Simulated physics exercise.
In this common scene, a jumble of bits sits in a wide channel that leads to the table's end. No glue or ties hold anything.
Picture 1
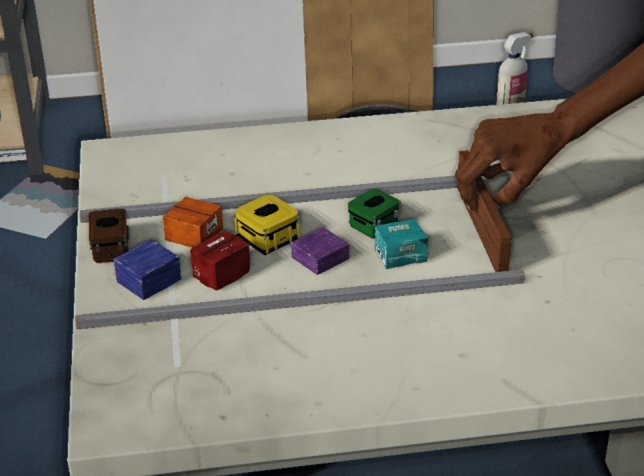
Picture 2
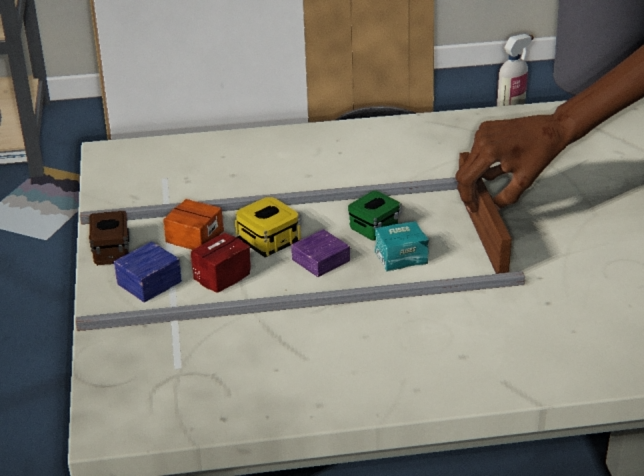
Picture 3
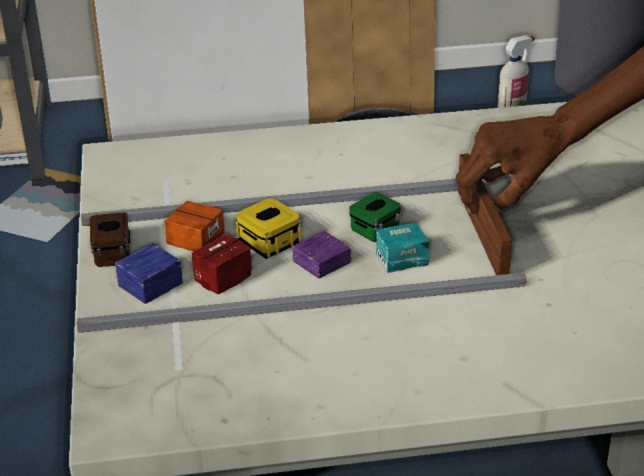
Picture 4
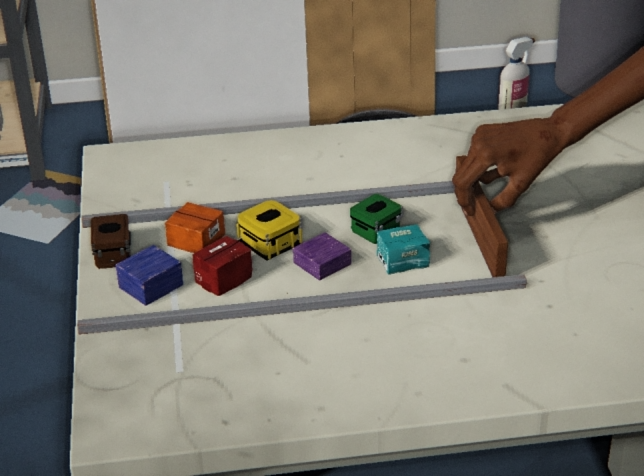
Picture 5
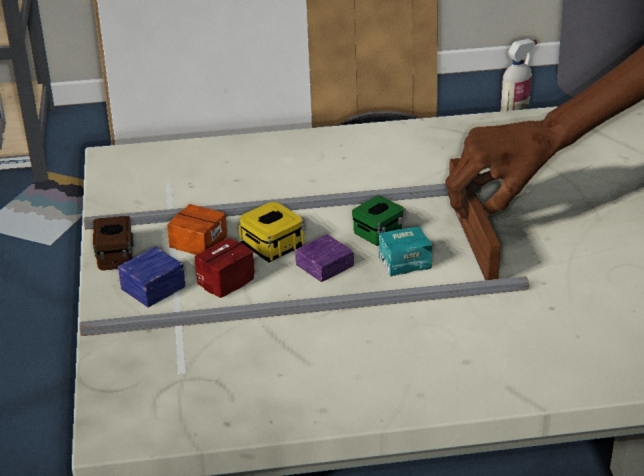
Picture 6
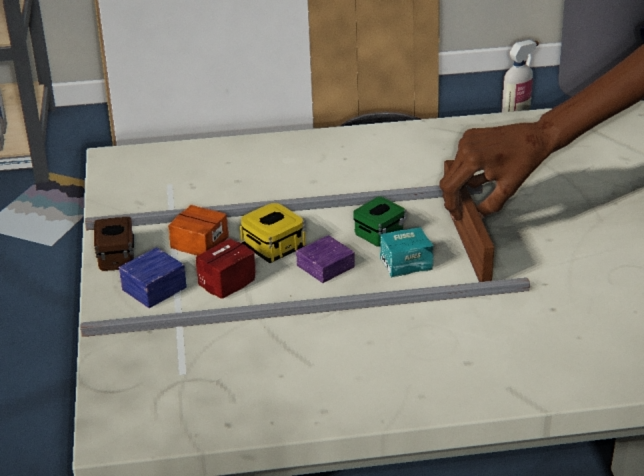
A hand held a wooden board upright at the right end of a channel on a pale table and slid it slightly left, while the colourful little boxes between the rails stayed put.
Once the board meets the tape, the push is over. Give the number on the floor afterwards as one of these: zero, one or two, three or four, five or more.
The push is going to clear three or four off the end.
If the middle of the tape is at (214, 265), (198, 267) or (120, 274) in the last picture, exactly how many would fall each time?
Per try: 2; 2; 6.
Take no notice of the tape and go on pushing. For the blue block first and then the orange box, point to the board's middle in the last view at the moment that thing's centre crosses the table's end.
Approx. (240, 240) for the first, approx. (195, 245) for the second.
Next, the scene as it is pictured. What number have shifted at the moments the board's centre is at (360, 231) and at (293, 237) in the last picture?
At that stage 3; at the next, 7.
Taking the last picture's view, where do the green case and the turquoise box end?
Final positions: Near (153, 235); near (154, 275).
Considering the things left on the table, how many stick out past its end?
Looks like 0 of them.
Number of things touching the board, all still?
2.
Early on, none off yet; brown case at rest near (115, 244); blue block at rest near (153, 278); orange box at rest near (199, 231).
A while later, none off yet; brown case at rest near (115, 244); blue block travelled a little near (139, 279); orange box travelled a little near (183, 229).
Further along, none off yet; brown case travelled about its own width near (75, 248); blue block leaning a little near (70, 290); orange box travelled well along near (116, 234).
Finally, the number that fall off is three or four; lost, red box, orange box, blue block and brown case.
